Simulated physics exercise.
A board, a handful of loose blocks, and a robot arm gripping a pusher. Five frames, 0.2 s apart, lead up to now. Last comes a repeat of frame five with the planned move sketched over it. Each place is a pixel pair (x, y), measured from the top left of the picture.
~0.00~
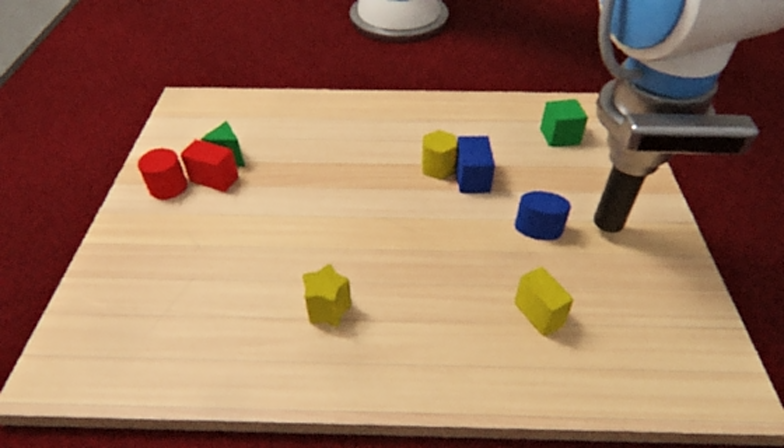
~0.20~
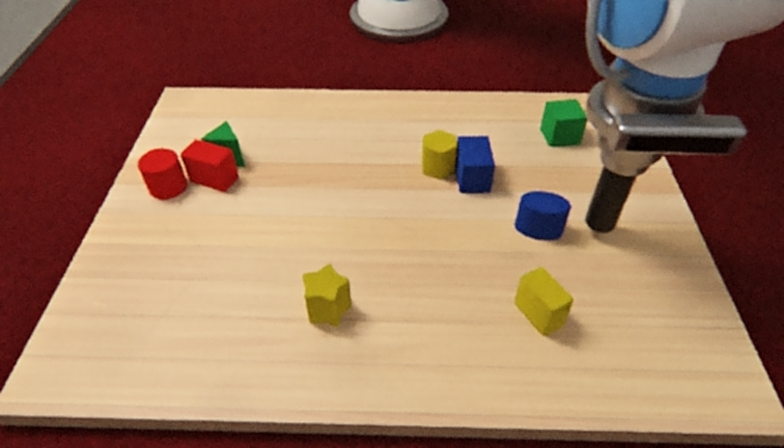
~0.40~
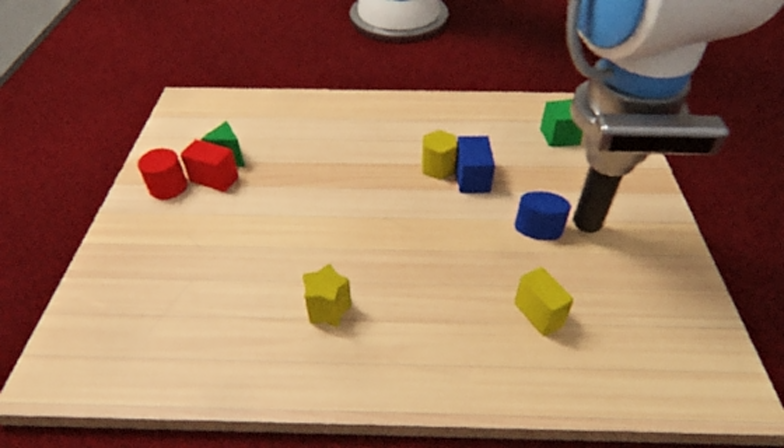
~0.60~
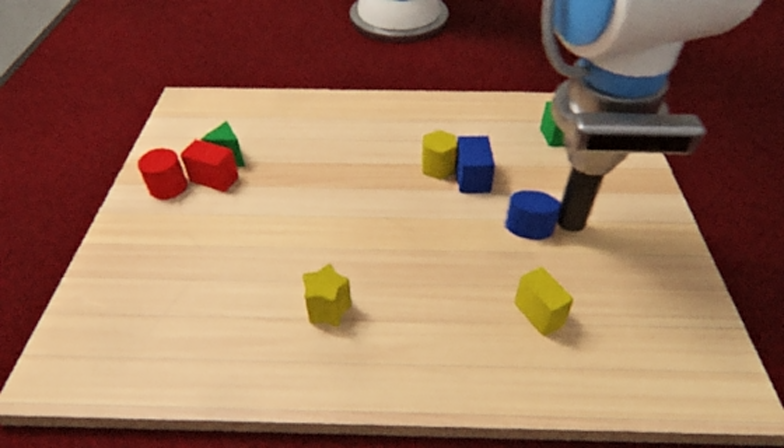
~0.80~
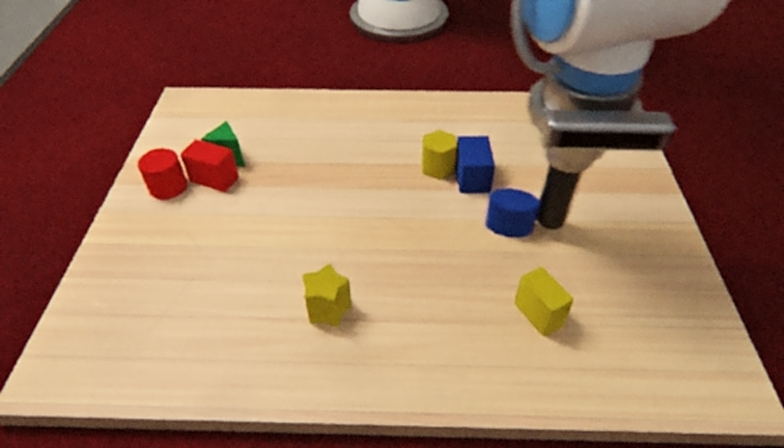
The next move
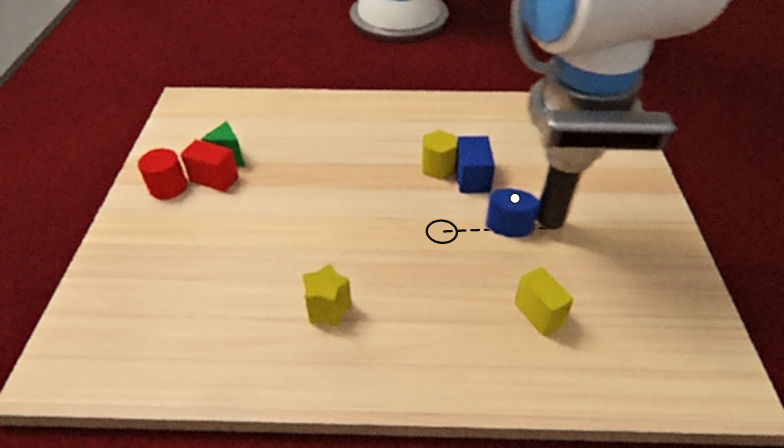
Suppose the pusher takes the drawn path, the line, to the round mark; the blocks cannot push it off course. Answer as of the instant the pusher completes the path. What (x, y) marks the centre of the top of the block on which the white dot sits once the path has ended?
The middle of the upper face of the block on which the white dot sits will lie at about (420, 184) in the picture.
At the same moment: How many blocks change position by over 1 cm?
A single block is moved.
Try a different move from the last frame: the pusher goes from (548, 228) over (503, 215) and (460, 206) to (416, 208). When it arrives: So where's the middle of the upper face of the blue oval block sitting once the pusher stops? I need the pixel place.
The middle of the upper face of the blue oval block will lie at about (421, 205) in the picture.
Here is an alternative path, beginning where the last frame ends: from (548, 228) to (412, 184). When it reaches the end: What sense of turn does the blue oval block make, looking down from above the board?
It turns counter-clockwise.
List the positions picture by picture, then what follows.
The first picture shows pusher's lower end at (609, 222); blue oblong at (476, 150); blue oval block at (546, 201).
The second picture shows pusher at (600, 222); blocks still.
The third picture shows pusher at (588, 222); blocks still.
The fourth picture shows pusher at (571, 221); blue oval block at (536, 200).
The fifth picture shows pusher at (551, 219); blue oblong at (476, 150); blue oval block at (515, 198).
Drawn move, from (548, 228) to (442, 232); the dot is on the blue oval block.
What follows on the original path. One third of the way, pusher at (515, 220); blue oval block at (478, 196).
Two thirds of the way, pusher at (478, 221); blue oval block at (445, 191), turned 35° clockwise.
At the end, pusher at (443, 223); blue oblong still; blue oval block at (420, 184), turned 80° clockwise.
